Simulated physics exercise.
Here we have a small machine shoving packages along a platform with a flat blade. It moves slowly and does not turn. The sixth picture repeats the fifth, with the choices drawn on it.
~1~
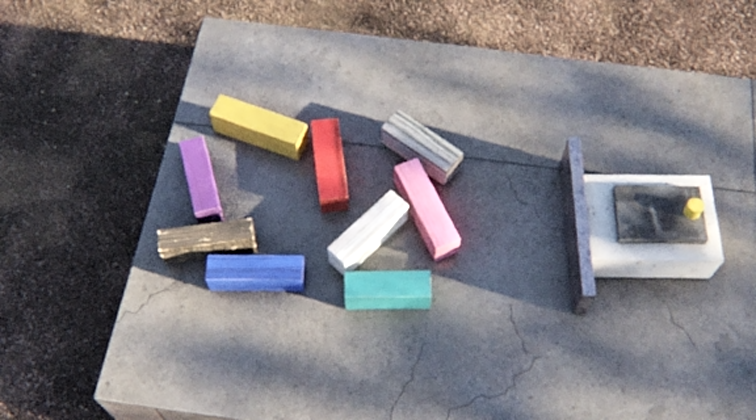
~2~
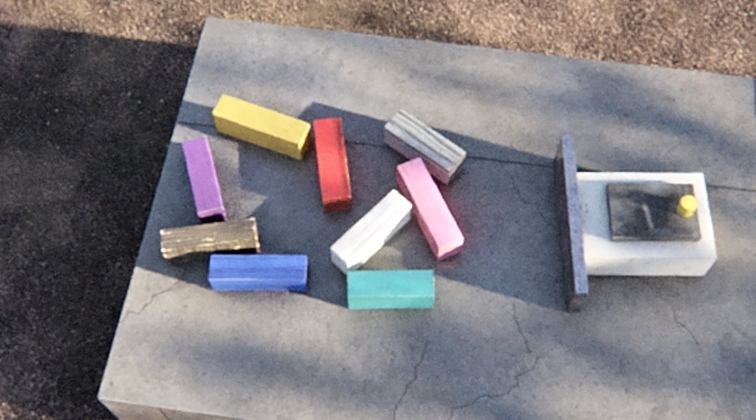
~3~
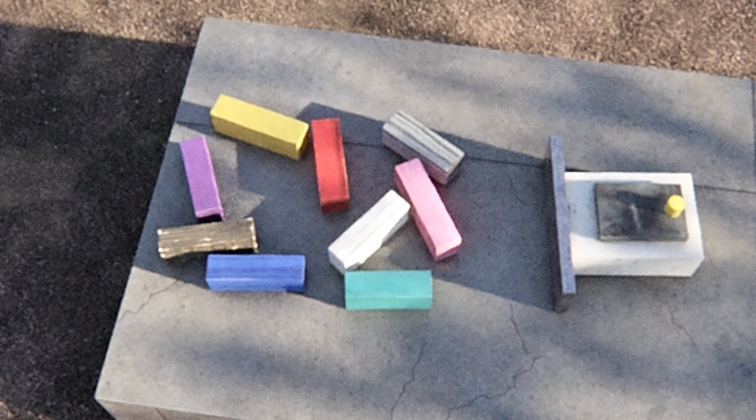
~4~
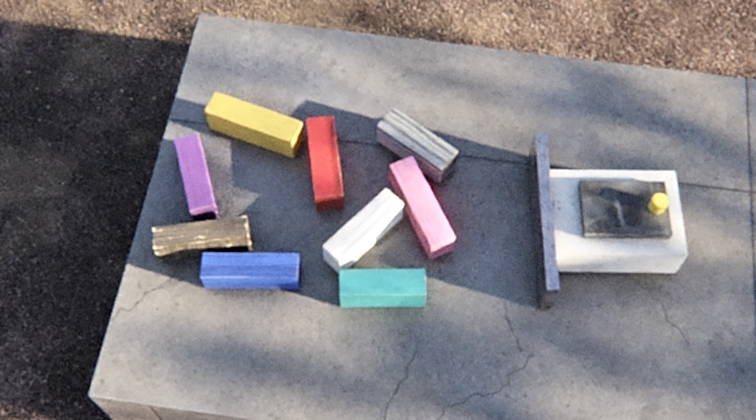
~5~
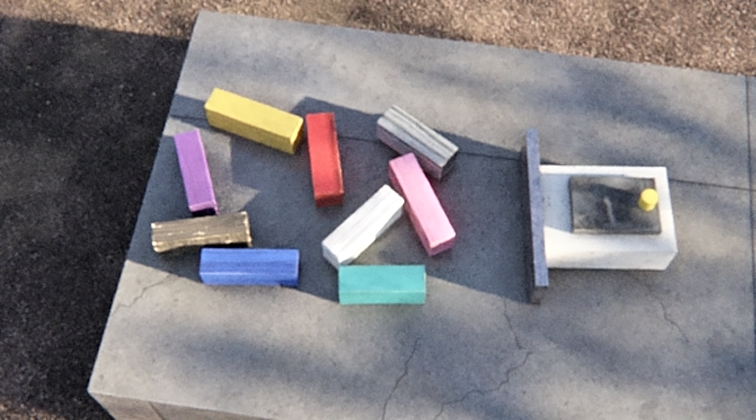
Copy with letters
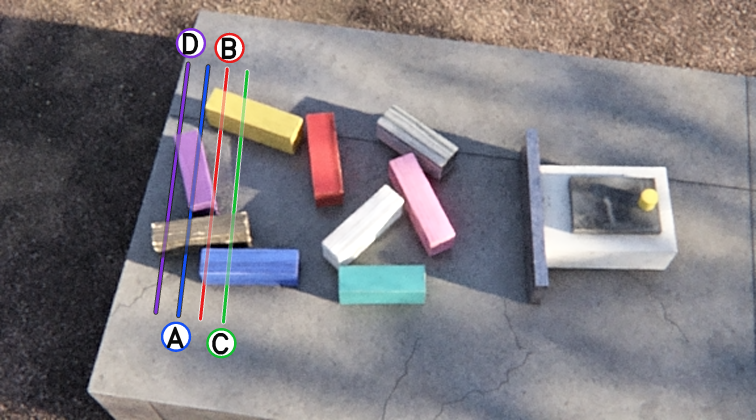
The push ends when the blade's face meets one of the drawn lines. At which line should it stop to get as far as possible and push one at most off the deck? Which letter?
Stop at C.
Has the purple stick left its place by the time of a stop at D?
Yes.
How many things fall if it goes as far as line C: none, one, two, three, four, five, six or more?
One.
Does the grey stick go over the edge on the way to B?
No.
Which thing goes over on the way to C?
It is the yellow bar.
On the marked copy, A at (194, 183); B at (215, 185); C at (236, 188); D at (173, 180).
Taking C. A third of the way, robot (497, 190); grey stick (383, 130); turquoise bar (377, 284).
Two thirds of the way, robot (388, 176); yellow bar (212, 115); blue stick (229, 272).
When it is over, robot (305, 165); yellow bar over the edge; black bar (131, 247); one fallen.
As for the rest, A drops four; B drops three; D drops five.
